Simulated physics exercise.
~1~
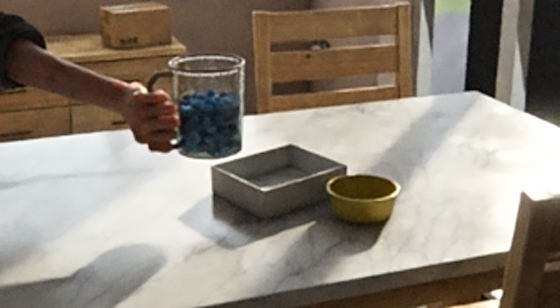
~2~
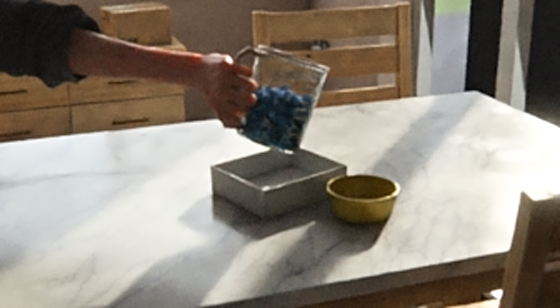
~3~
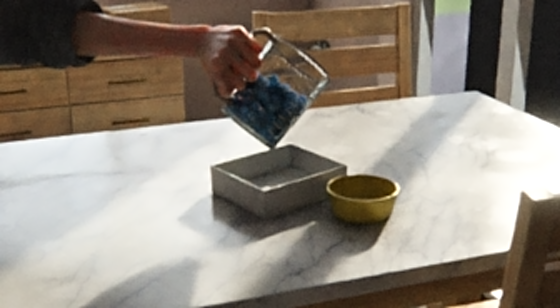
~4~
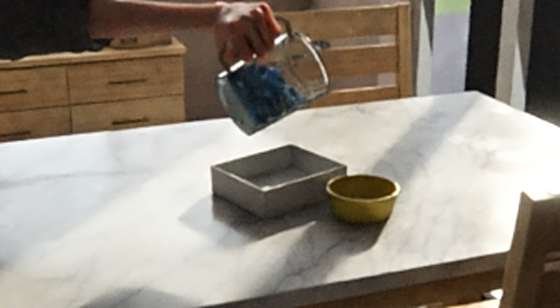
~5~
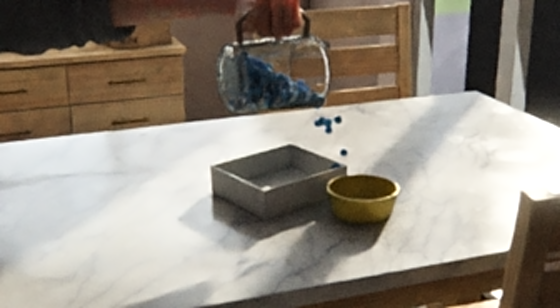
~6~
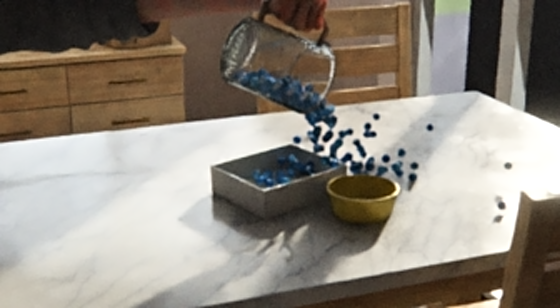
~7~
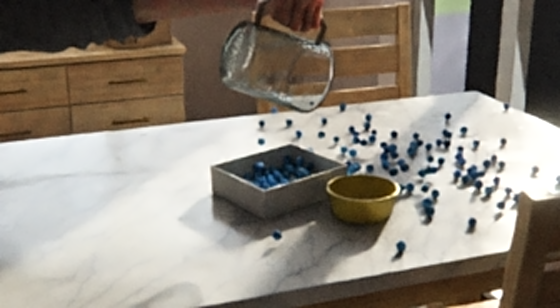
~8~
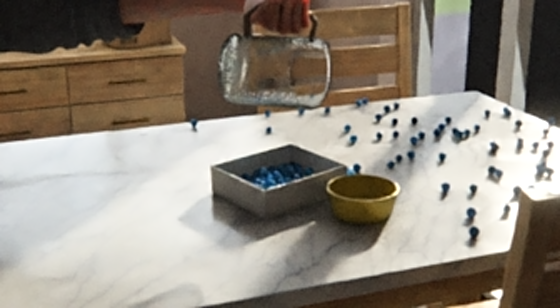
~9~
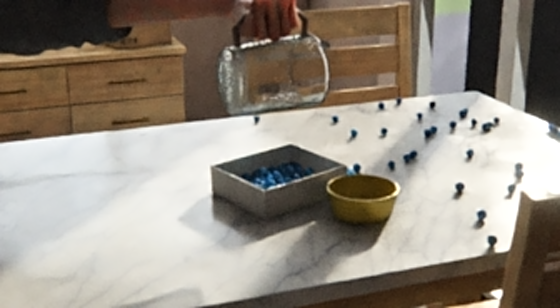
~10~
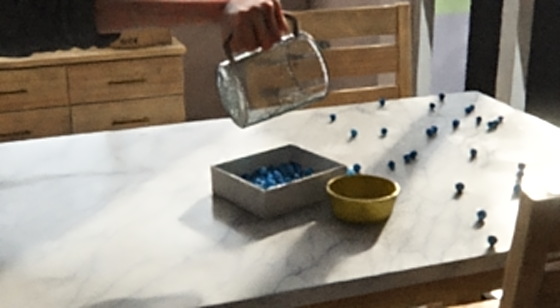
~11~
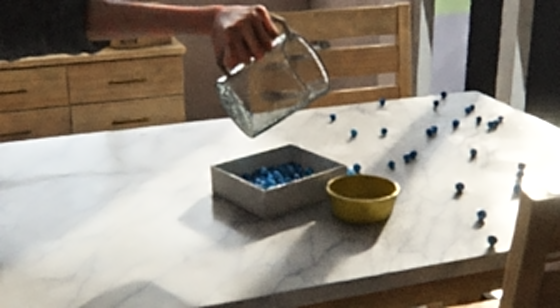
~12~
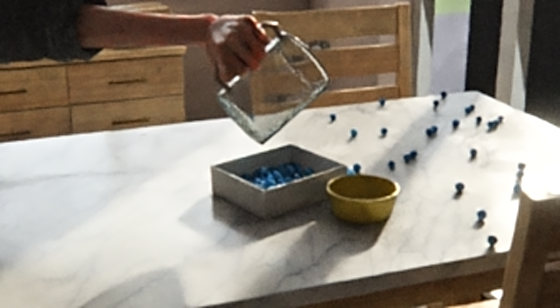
In the video, a hand tilts a glass jug of blue pebbles over a white tin beside a yellow dish on a marble table. The pebbles pour into the tin and scatter rightward across the table, leaving the jug and dish empty as the hand turns the jug partly back.
